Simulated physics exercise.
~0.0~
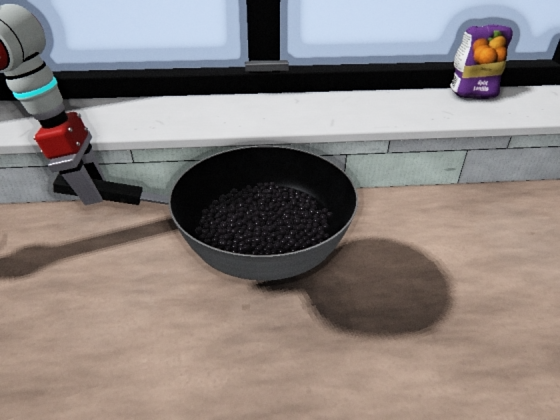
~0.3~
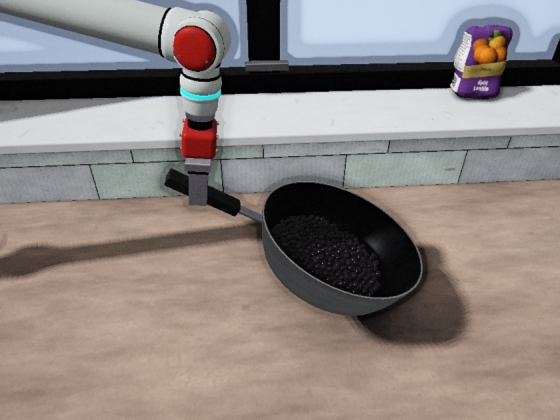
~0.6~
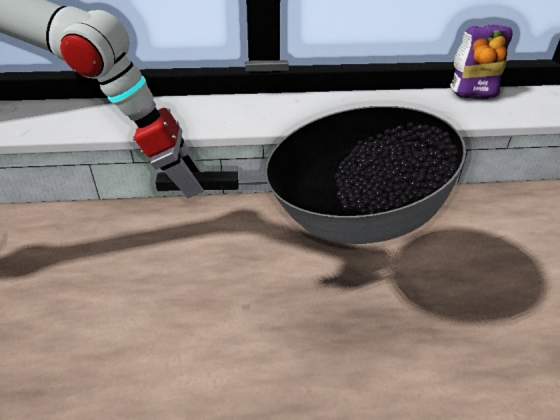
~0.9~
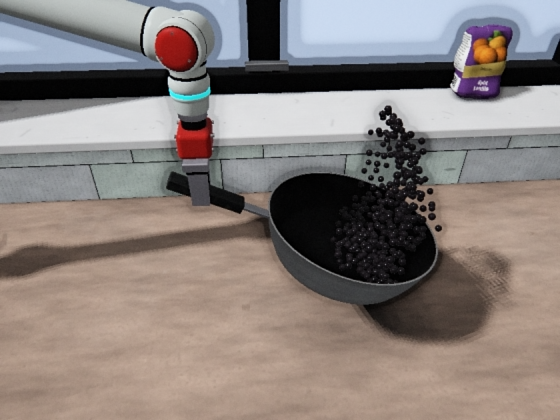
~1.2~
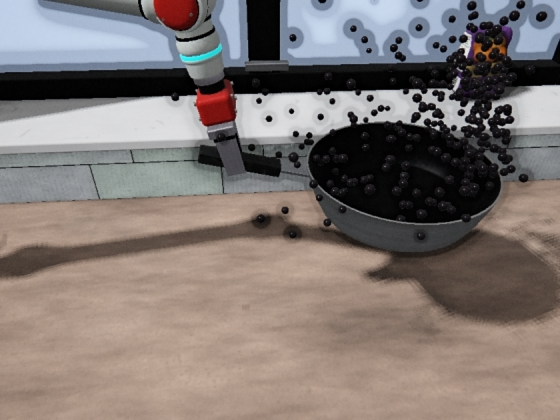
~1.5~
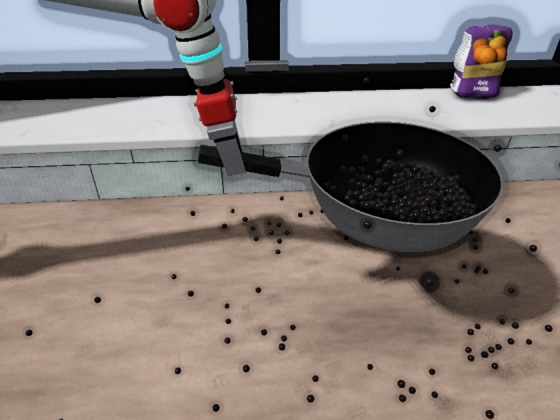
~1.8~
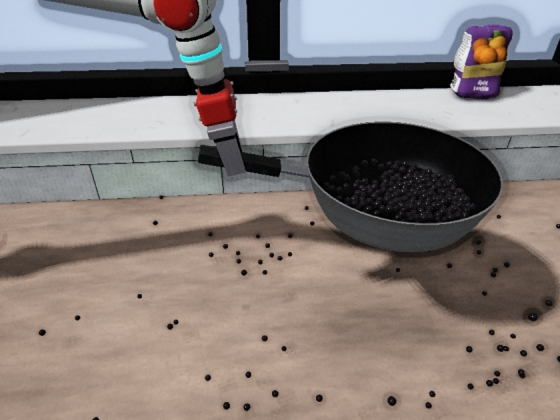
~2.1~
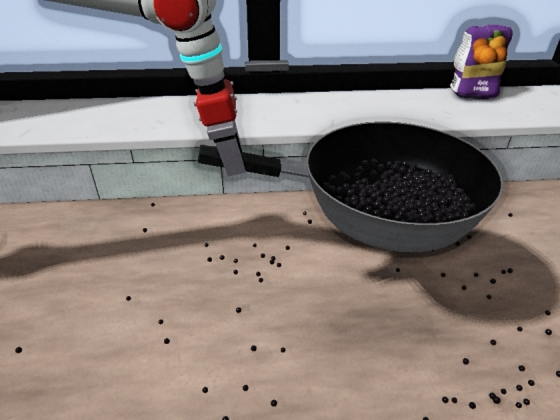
A robot arm jerks a pan of black beads about, scattering some across the counter.
